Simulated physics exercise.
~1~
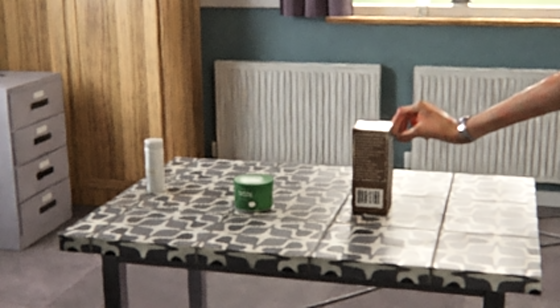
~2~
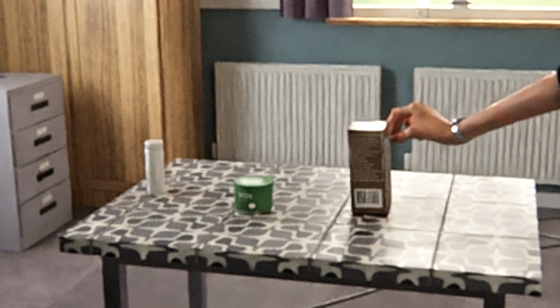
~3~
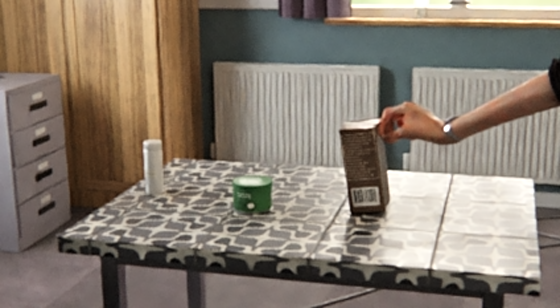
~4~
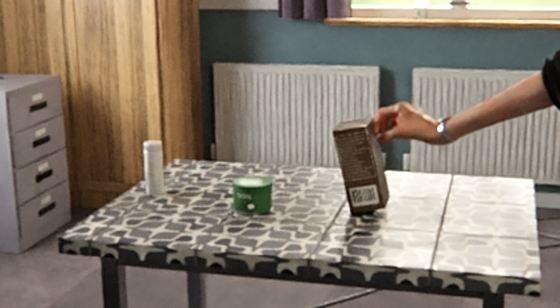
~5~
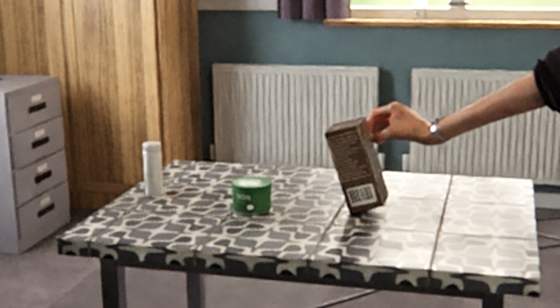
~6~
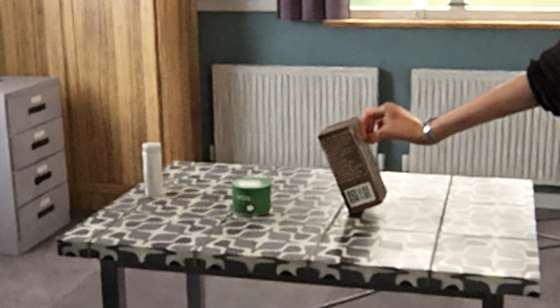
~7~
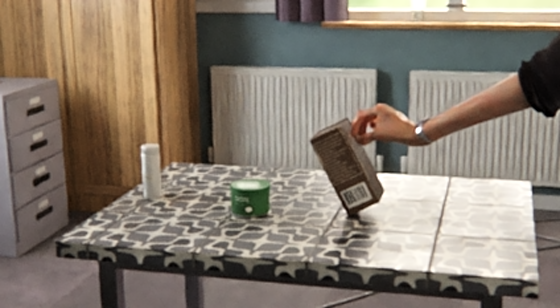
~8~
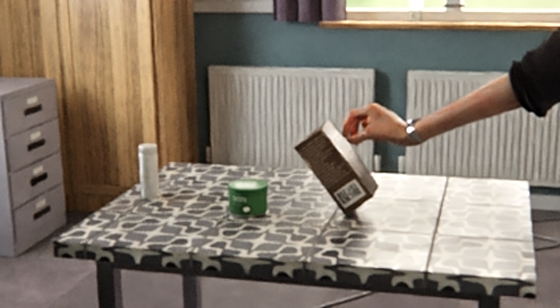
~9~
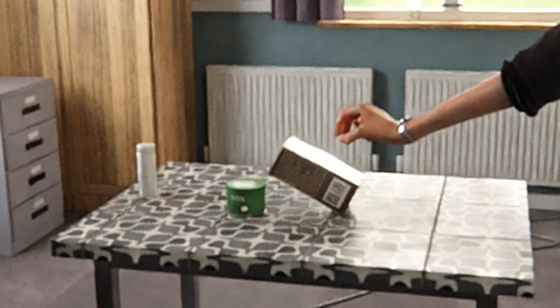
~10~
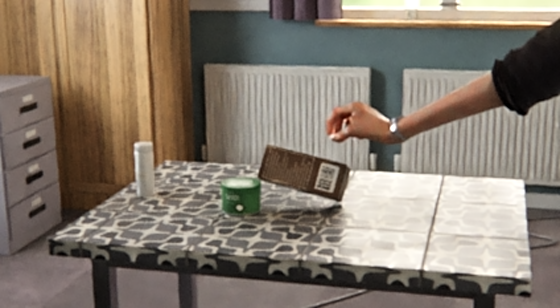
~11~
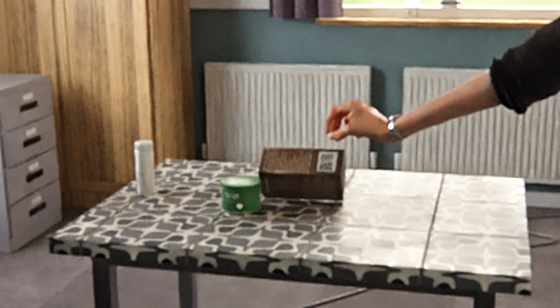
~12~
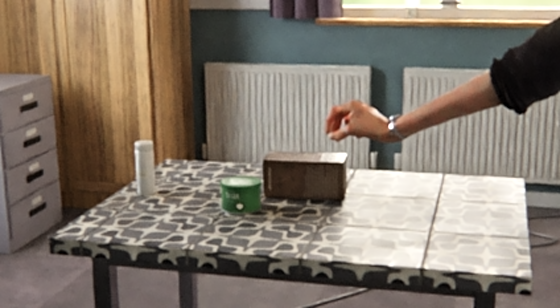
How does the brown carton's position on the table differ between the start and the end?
At the start the brown carton stands upright, and by the end it is lying on its side, having toppled to the left.
